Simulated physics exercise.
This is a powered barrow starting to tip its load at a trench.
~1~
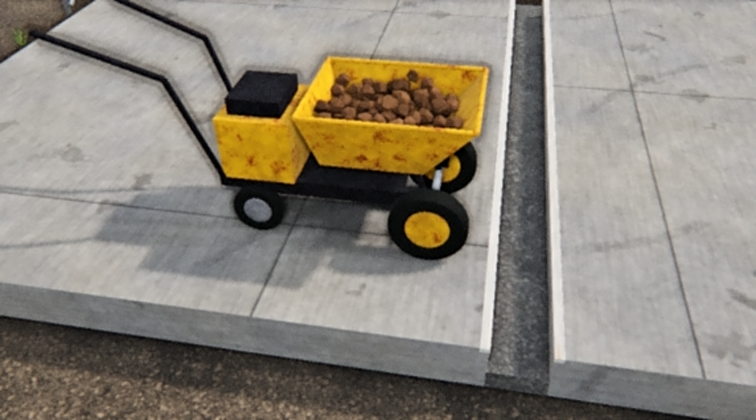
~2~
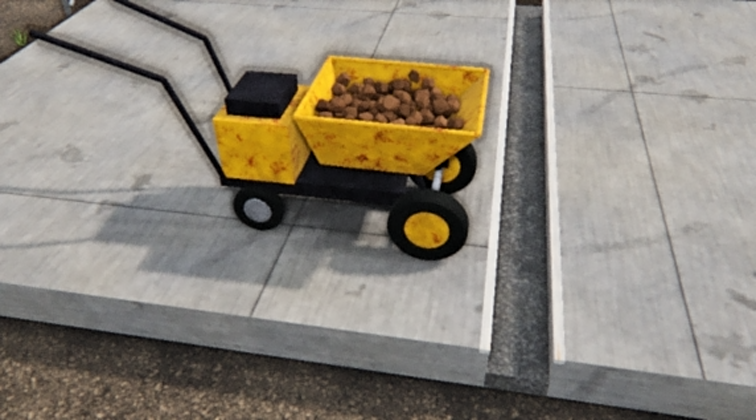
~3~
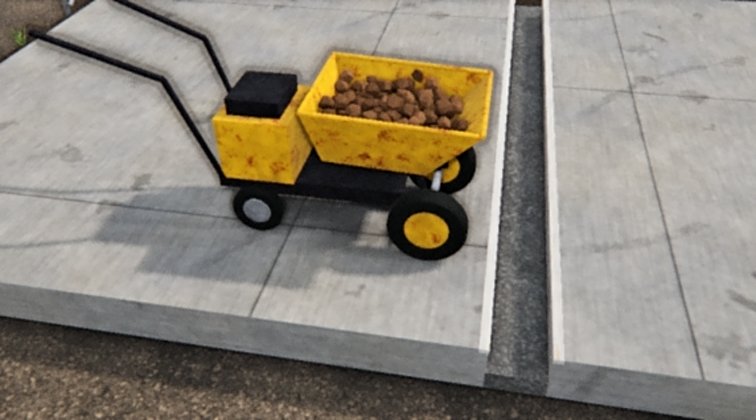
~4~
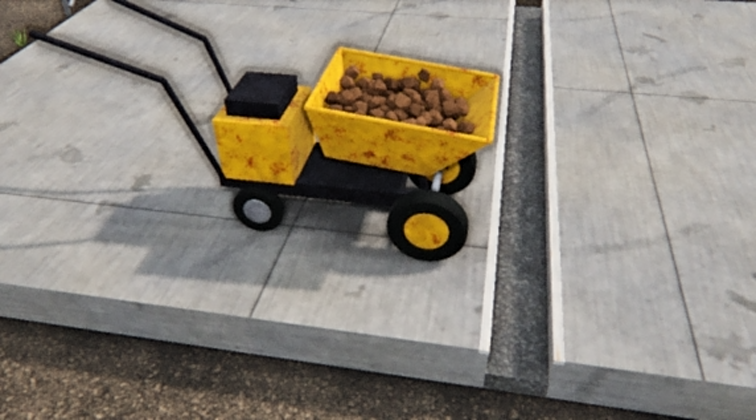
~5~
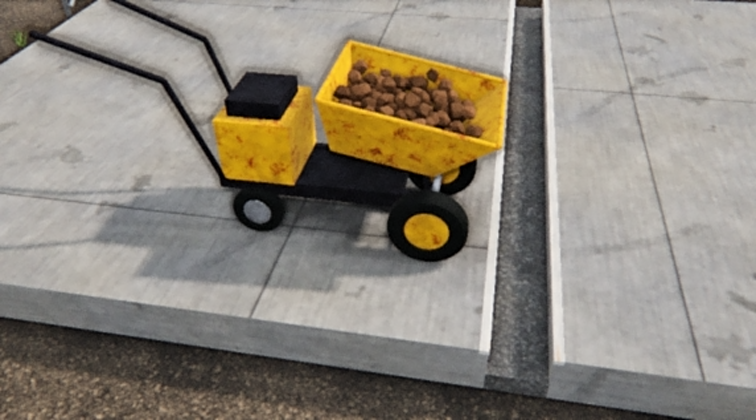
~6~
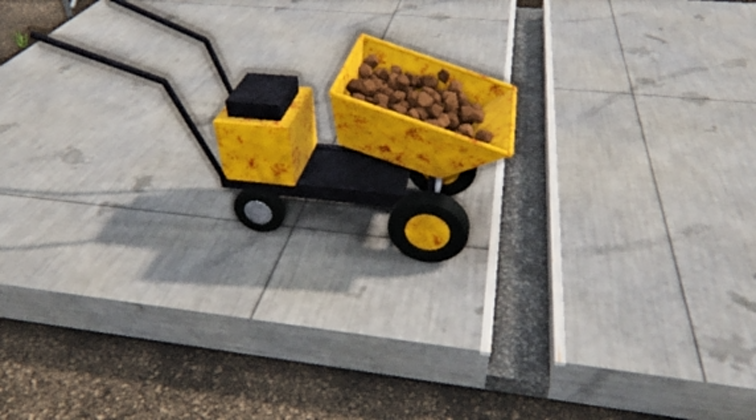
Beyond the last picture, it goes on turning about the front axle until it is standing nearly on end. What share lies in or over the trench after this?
Mostly out.
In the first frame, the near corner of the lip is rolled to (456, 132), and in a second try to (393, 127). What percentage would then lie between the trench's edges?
Near 50 % and 80 %.
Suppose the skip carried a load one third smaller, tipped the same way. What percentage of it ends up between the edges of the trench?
Roughly 10 %.
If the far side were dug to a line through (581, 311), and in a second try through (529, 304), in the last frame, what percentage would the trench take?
50 and 0 percent.
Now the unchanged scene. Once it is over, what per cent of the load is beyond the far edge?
About 70 %.
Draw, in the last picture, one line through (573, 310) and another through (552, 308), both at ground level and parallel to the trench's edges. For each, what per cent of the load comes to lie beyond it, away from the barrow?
Estimate: 60 % and 70 %, respectively.
Soon after the last picture, skip tipped steeply; all in the skip.
A little later, skip tipped right over; most in the skip; a small part beyond it; a stray few falling.
Later still, skip tipped right over; about a quarter in the skip; a stray few in or heaped over the trench; most beyond it.
At rest, skip tipped right over; about a quarter in the skip; a small part in or heaped over the trench; about two thirds beyond it.
